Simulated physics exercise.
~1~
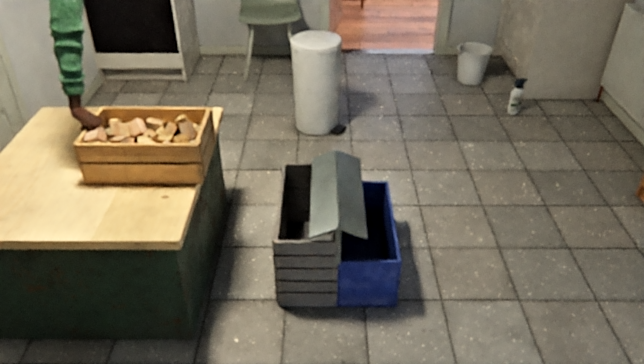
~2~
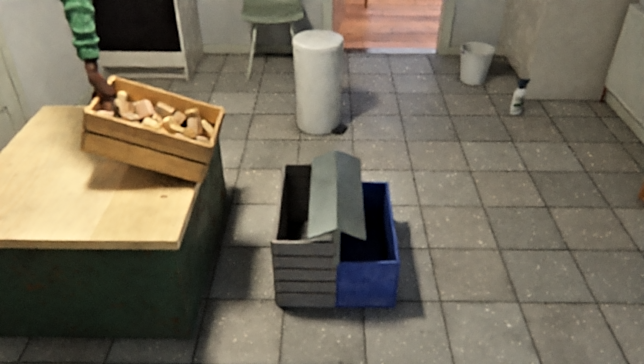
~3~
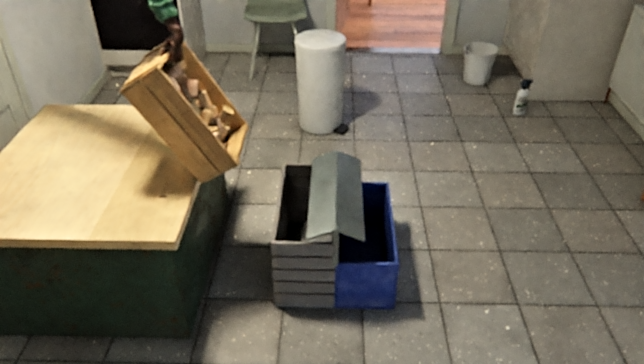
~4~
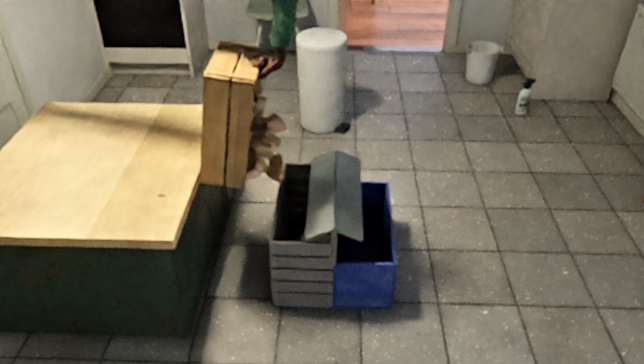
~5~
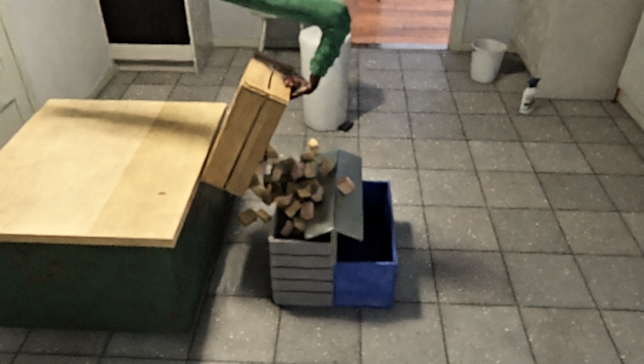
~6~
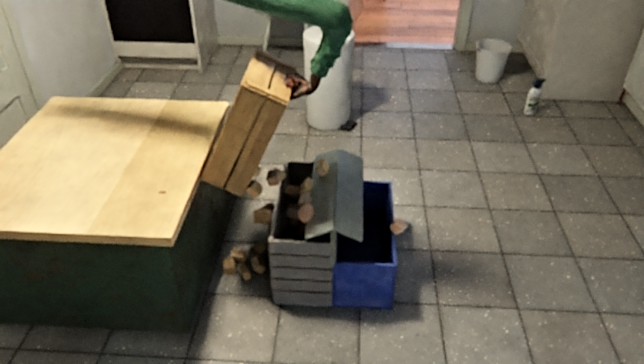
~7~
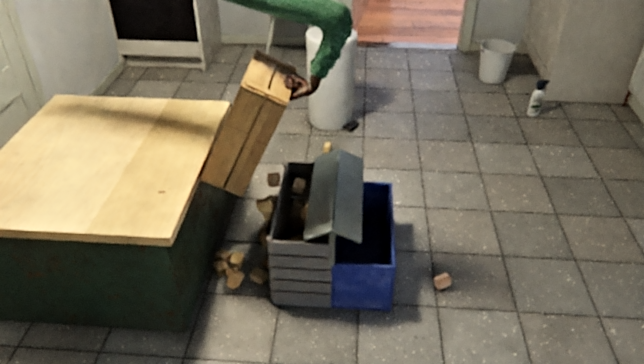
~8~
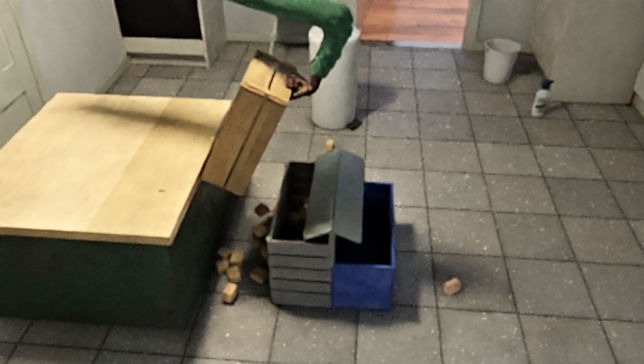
A green-sleeved arm tipping a wooden crate of timber offcuts off a bench, most landing in a grey tote, others scattering on tiles.
